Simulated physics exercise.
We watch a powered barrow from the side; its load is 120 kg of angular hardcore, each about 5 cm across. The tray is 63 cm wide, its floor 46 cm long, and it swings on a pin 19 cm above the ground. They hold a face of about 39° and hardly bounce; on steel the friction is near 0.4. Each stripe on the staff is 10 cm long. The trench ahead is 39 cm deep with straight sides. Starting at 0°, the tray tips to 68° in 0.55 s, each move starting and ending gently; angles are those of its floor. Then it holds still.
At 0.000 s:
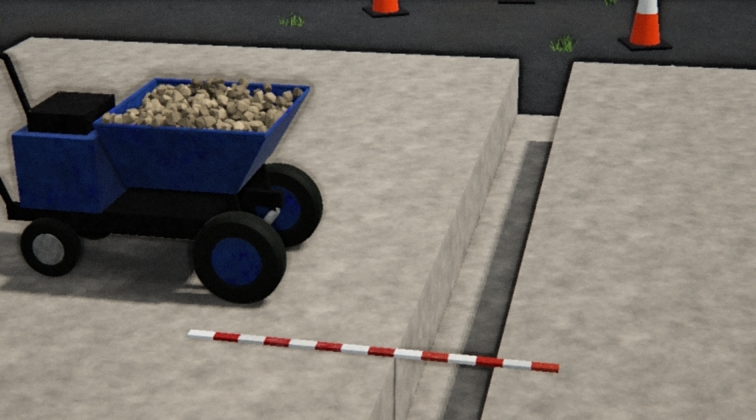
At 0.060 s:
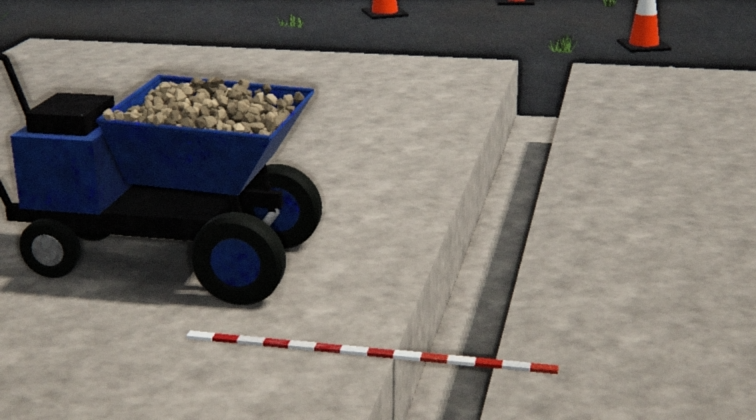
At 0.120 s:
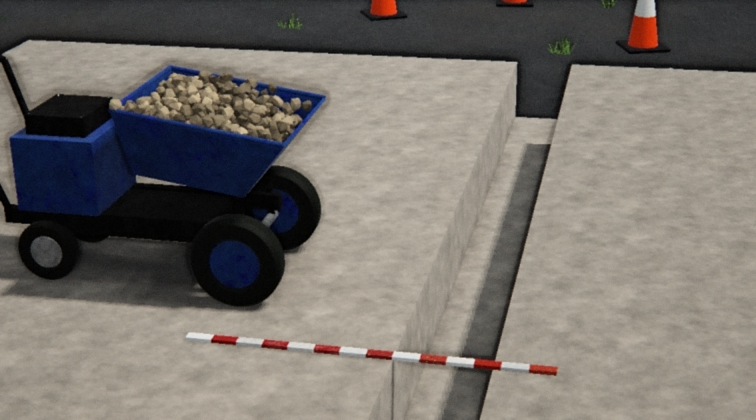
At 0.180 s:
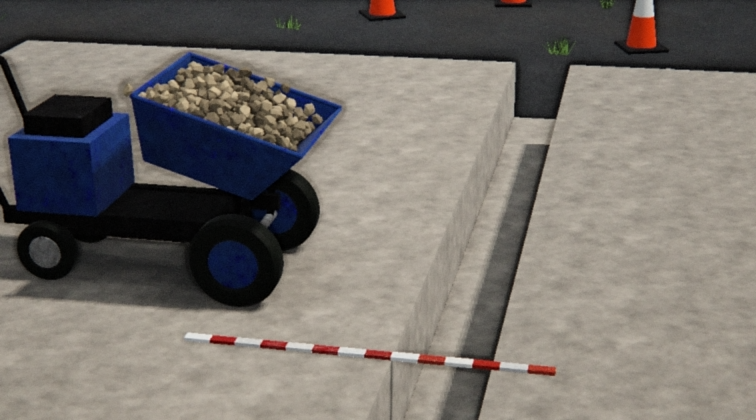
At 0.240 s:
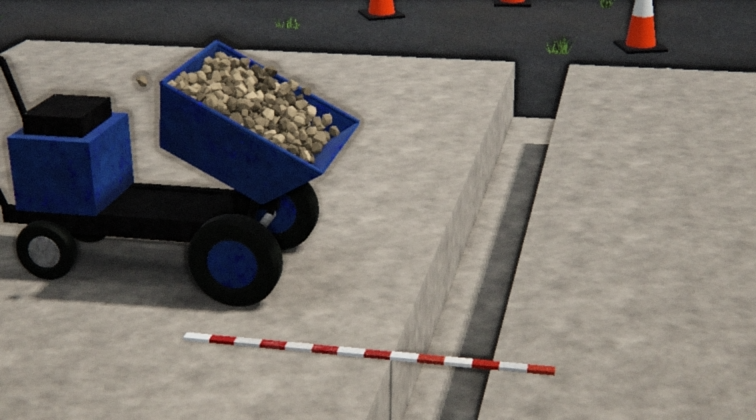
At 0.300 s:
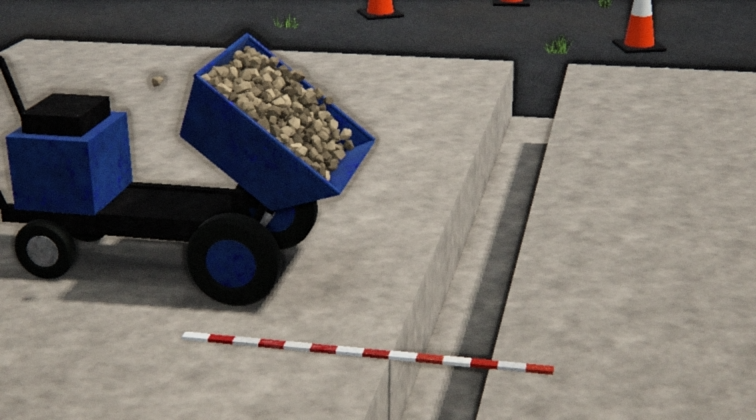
On a pale slab split by a straight trench, with orange and white cones behind, a small blue powered barrow sits loaded with rough stones. Its tray begins level, then swings up gradually at the back, the front edge leaning right toward the trench, until the stones lie on a steep slope.
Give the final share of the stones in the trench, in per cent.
About 63 per cent.
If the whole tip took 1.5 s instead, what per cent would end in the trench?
It would be near 35 per cent.
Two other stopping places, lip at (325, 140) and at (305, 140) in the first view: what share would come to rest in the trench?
About 40 and 55 per cent.
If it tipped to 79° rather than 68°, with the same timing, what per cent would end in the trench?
It would be near 80 per cent.
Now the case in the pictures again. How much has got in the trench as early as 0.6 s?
Some 25 per cent.
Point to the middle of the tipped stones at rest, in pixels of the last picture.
Around (468, 357).
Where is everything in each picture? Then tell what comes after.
In the first picture, the tray is at 0°, its lip at (266, 135); the top of the load is at (211, 89).
In the second picture, the tray is at 2°, its lip at (270, 138); the top of the load is at (206, 88); the stones move at 0.5 m/s on average.
The third picture shows lip at (283, 146), floor tilted 8°, highest stones at (188, 82); the stones move at 1.0 m/s on average.
In the fourth picture, the tray is at 17°, its lip at (301, 157); the top of the load is at (194, 73); the stones move at 1.4 m/s on average.
The fifth picture shows lip at (322, 173), floor tilted 28°, highest stones at (218, 64); the stones move at 1.6 m/s on average.
The sixth picture shows lip at (339, 194), floor tilted 39°, highest stones at (245, 59); the stones move at 1.7 m/s on average.
After 0.4 s the floor is at 57°; 100 % in the tray; the foremost stones are at (366, 192).
After 0.6 s the floor is at 68°; 69 % in the tray, 5 % short of the trench, 26 % in the trench; the foremost stones are at (479, 309).
After 1.0 s the floor is at 68°; 38 % in the tray, 6 % short of the trench, 57 % in the trench; the foremost stones are at (523, 343).
After 3.0 s the floor is at 68°; 31 % in the tray, 7 % short of the trench, 63 % in the trench; the foremost stones are at (537, 340).
